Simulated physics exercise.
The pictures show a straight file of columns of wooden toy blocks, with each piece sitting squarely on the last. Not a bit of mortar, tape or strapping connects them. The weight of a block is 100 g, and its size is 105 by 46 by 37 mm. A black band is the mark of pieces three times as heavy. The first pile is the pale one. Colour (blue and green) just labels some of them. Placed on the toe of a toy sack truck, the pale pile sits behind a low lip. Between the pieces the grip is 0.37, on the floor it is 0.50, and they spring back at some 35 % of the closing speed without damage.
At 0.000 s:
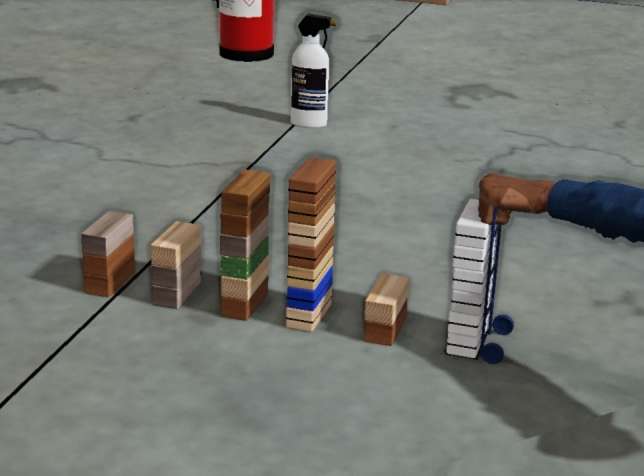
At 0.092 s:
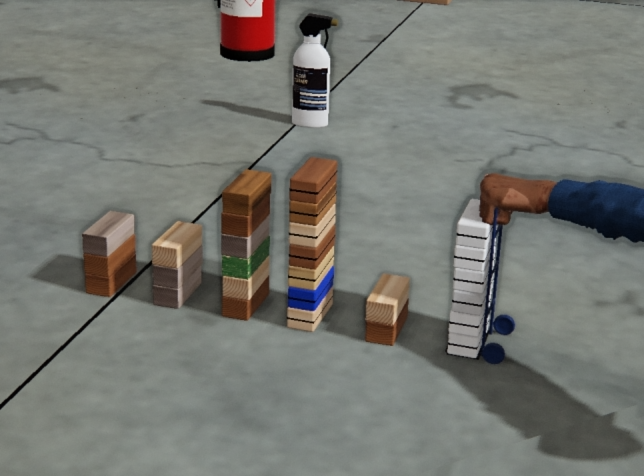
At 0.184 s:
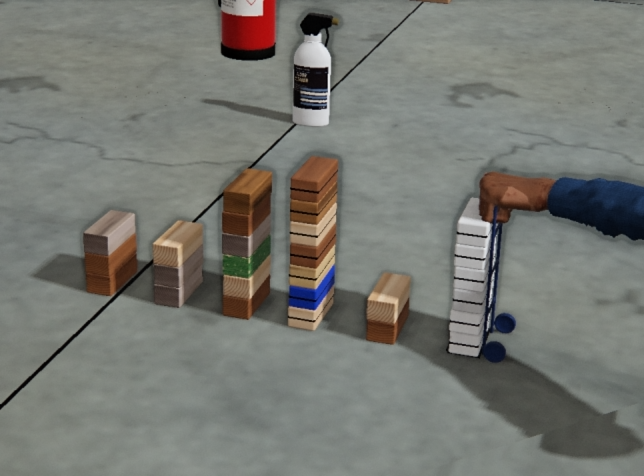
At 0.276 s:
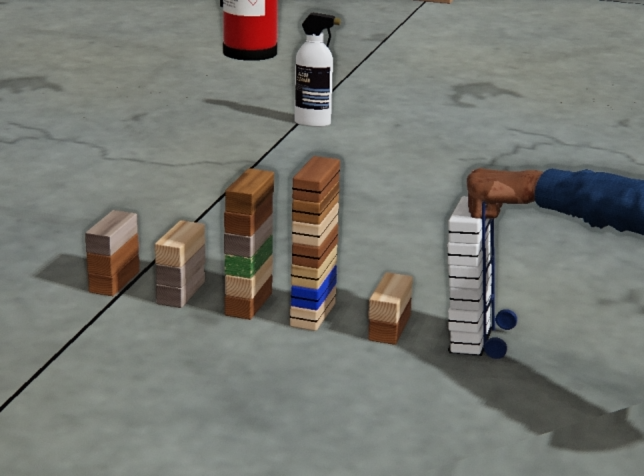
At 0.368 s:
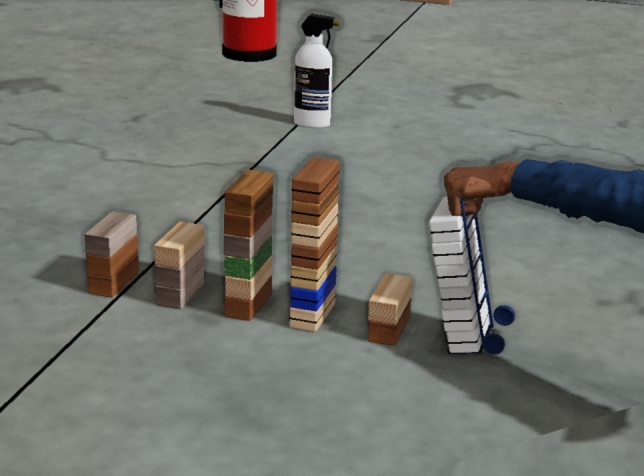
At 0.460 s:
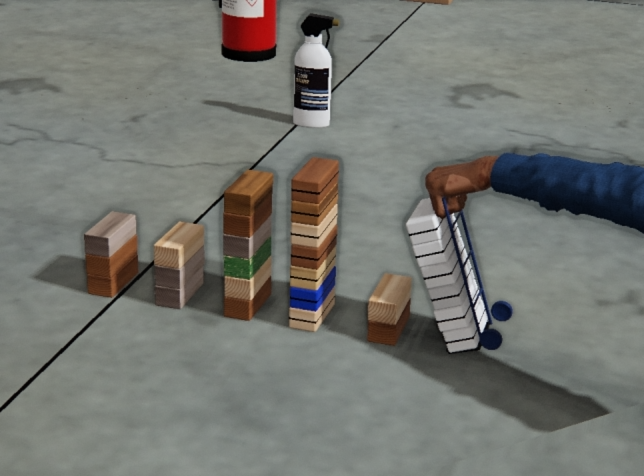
On a grey concrete floor crossed by a thin dark line, seen from slightly above by a near-still camera, a red cylinder and a white spray bottle stand behind. Five stacks of wooden blocks, some with green or blue pieces, line up left of a white stack on a small blue-wheeled truck. A blue-sleeved hand holds the truck's top, then pushes it leftward, leaning the white stack increasingly toward the motionless others.
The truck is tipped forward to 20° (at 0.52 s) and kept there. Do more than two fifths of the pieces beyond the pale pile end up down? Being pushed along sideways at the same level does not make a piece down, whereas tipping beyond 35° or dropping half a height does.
No.
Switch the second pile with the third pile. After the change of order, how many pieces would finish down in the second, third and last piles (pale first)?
In that case second 6, third 1, last 2.
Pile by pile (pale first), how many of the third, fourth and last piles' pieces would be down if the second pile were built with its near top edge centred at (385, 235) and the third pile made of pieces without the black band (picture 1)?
Result: Third pile 7, fourth pile 5, last pile 2.
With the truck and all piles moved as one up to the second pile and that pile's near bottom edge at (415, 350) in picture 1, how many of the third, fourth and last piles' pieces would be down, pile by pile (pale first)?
Down per pile: Third 0; fourth 0; last 0.
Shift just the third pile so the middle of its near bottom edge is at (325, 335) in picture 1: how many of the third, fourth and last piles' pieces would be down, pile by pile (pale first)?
You'd end with the third pile at 7, the fourth at 5 and the last at 2 down.
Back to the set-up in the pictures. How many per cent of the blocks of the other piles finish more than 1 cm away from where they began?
30 %.
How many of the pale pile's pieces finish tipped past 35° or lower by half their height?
The total comes to 6.
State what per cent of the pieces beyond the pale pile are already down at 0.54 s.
By that time it is 0 percent.
After 0.54 s, 1 of the pale pile down; none of the 21 other blocks down.
After 0.66 s, 6 of the pale pile down; none of the 21 other blocks down, 1 disturbed.
After 0.92 s, 6 of the pale pile down; 1 of the 21 other blocks down; blue block 14 mm from its place.
In the end (1.6 s), 6 of the pale pile down; 1 of the 21 other blocks down; blue block 14 mm from its place; green block unmoved. That is 5 per cent. From the last view, middles, blue block near (305, 285), green block near (248, 255).
